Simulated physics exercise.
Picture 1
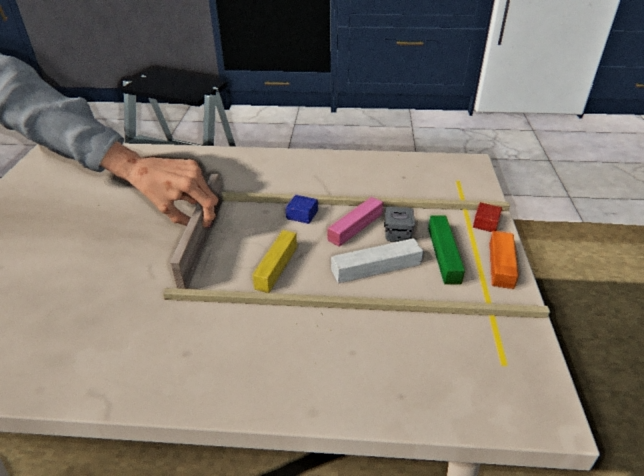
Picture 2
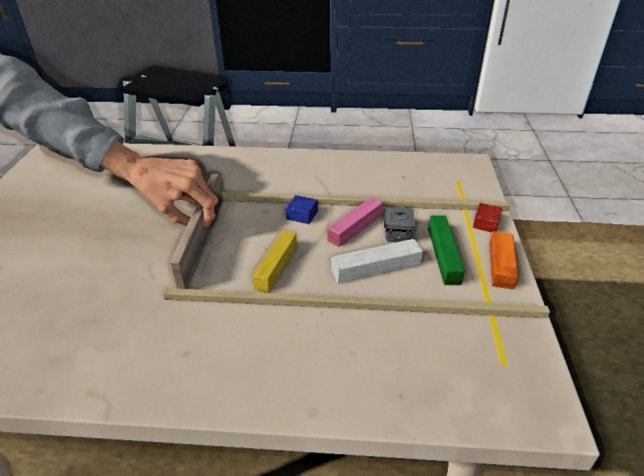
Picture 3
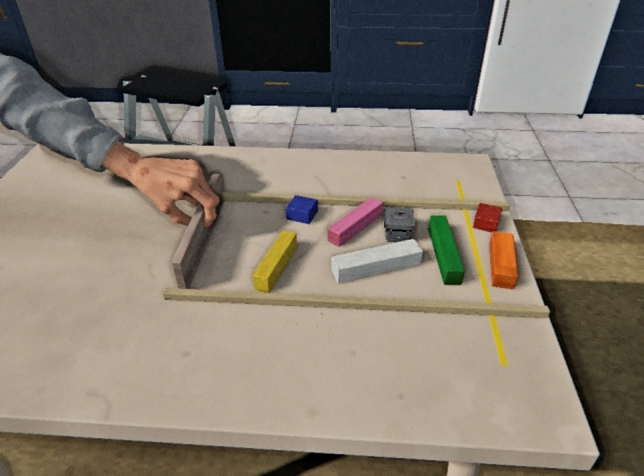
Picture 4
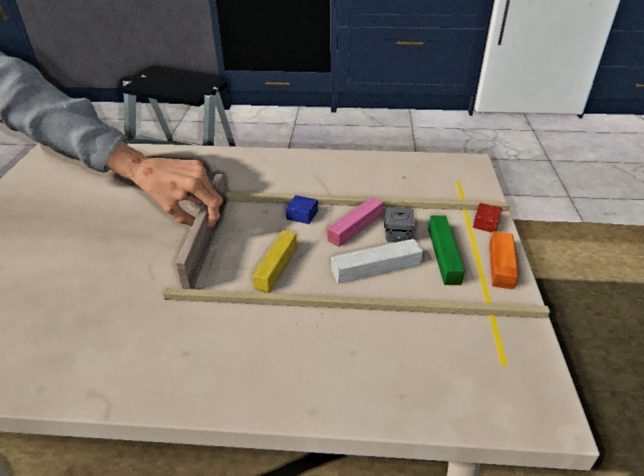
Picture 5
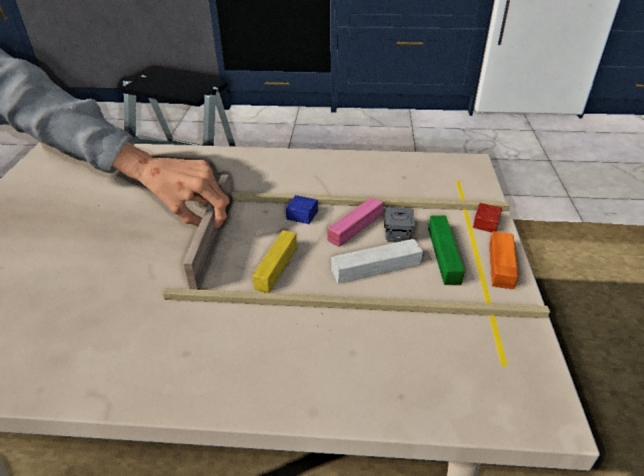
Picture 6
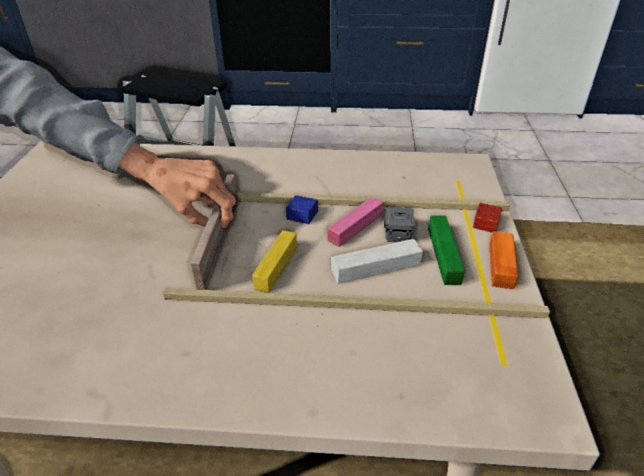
A hand in a grey sleeve holds a board upright at the left end of a railed lane on a table, at first barely moving it. The board then slides slightly right, nearing the yellow stick, while the eight coloured sticks and blocks stay still, the red and orange ones beyond the yellow tape.
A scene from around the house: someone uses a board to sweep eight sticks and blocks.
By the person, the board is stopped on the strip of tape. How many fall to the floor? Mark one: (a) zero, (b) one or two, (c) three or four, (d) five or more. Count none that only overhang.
(c) three or four.
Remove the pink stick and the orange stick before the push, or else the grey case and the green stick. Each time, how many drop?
Try one: 2; try two: 2.
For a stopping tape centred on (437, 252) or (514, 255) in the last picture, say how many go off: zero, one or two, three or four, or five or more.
Falls: 1 or 2, then five or more.
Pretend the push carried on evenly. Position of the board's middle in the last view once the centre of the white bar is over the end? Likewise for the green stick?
Roughly (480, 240); for the second one, roughly (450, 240).
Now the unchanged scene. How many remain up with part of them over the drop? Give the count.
The answer comes to 3.
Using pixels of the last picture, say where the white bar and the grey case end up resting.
In the last view, the middles sit near (531, 272) and near (511, 243).
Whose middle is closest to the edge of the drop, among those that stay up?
It's the white bar that ends up nearest.
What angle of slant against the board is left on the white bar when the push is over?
About 25 degrees.
Soon after, none off yet; orange stick at rest near (503, 259); red block at rest near (487, 218); green stick at rest near (445, 249).
In the end, the number that fall off is three or four; gone, green stick, red block and orange stick.
